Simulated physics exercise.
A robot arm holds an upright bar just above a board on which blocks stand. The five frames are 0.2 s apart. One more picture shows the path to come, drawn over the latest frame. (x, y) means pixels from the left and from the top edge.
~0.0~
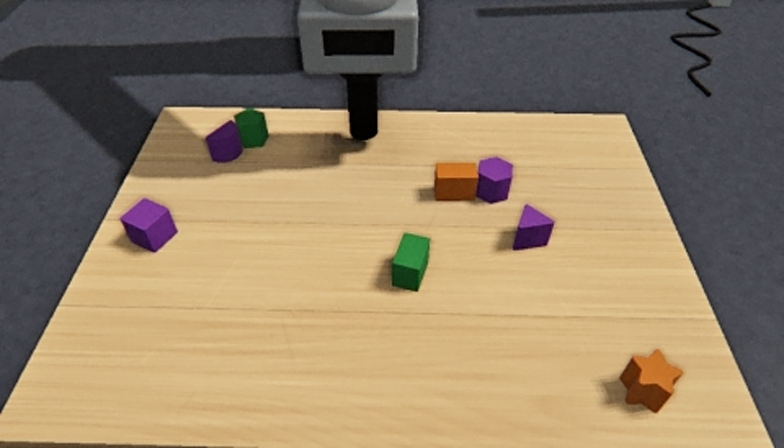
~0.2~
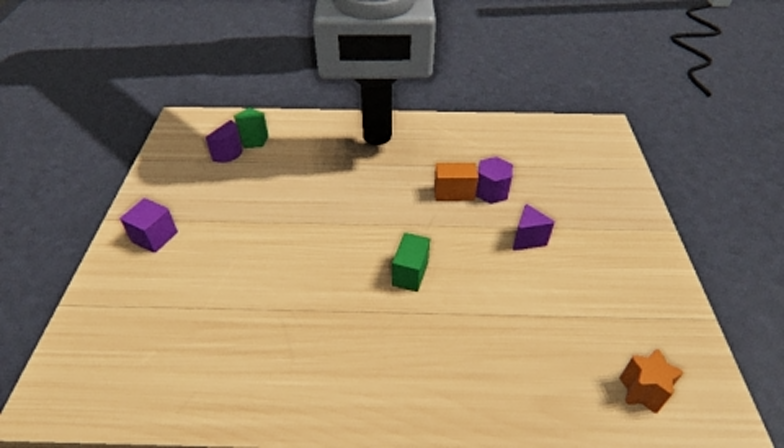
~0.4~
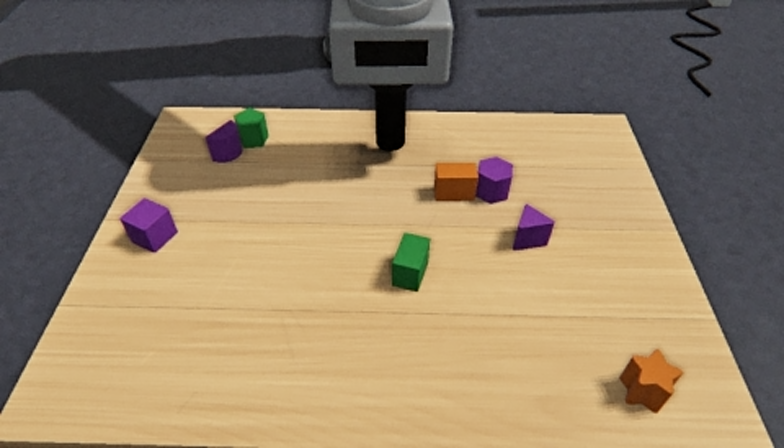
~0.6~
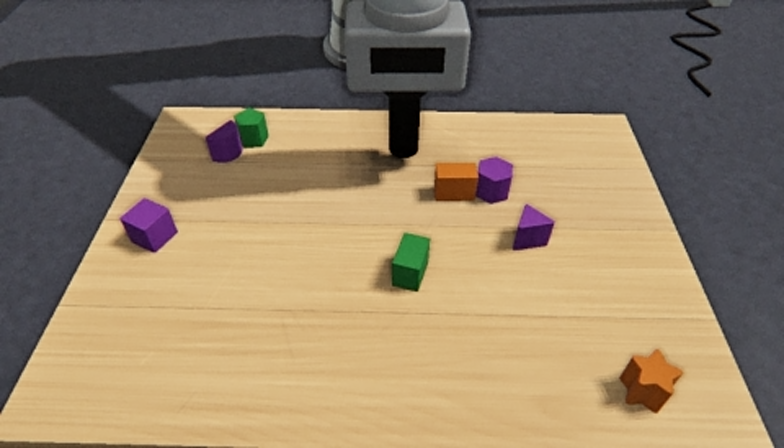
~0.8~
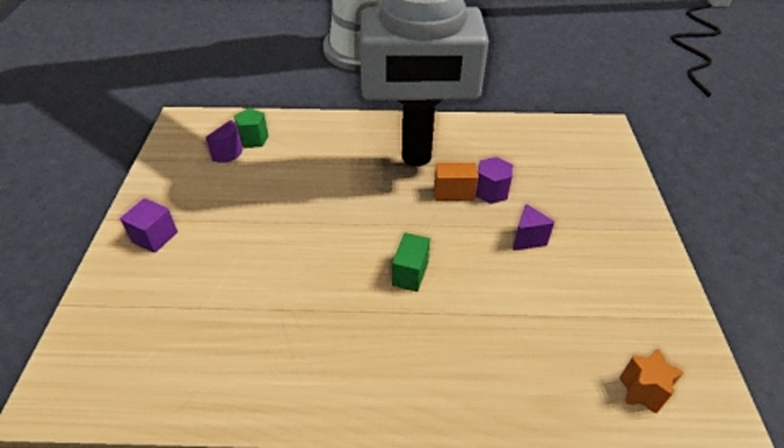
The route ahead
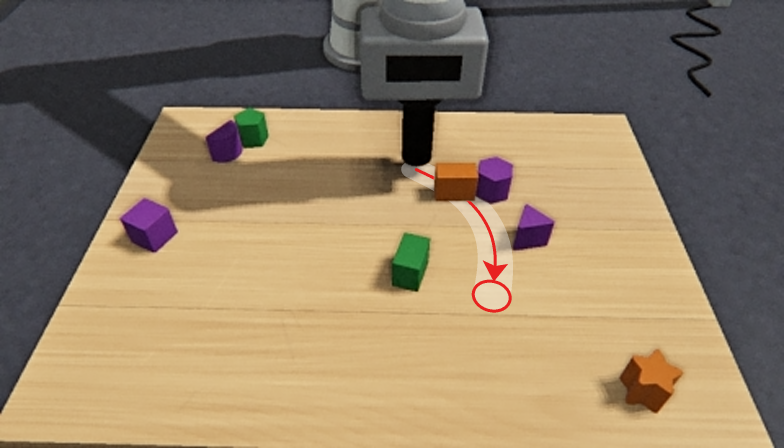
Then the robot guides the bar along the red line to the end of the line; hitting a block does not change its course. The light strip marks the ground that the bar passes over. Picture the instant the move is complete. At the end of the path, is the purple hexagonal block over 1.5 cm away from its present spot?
No, I don't think so.
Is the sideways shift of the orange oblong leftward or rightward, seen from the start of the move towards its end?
Sideways, to the right.
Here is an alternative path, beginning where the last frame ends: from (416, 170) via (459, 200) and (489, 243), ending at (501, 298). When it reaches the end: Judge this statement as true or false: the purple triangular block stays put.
The statement is incorrect.
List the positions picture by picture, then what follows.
The first picture shows lower end of the bar at (364, 132), tops of blocks, green oblong at (412, 250), orange oblong at (457, 170), purple hexagonal block at (496, 168), purple triangular block at (534, 217).
The second picture shows bar at (377, 137), blocks as before.
The third picture shows bar at (391, 142), blocks as before.
The fourth picture shows bar at (404, 149), blocks as before.
The fifth picture shows bar at (417, 157), green oblong at (412, 250), orange oblong at (457, 170), purple hexagonal block at (496, 168), purple triangular block at (534, 217).
The drawn path runs from (416, 170) by way of (464, 197) and (493, 241) to (492, 296).
What follows on the original path. One third of the way, bar at (466, 185); orange oblong at (479, 193), turned 20° anticlockwise; purple hexagonal block at (503, 170), turned 30° anticlockwise.
Two thirds of the way, bar at (495, 229); orange oblong at (507, 240); purple hexagonal block at (504, 171), turned 35° anticlockwise; purple triangular block at (535, 222), turned 30° anticlockwise.
At the end, bar at (494, 284); green oblong not moved; orange oblong at (521, 297), turned 50° anticlockwise; purple hexagonal block at (504, 171), turned 35° anticlockwise; purple triangular block at (535, 222), turned 30° anticlockwise.
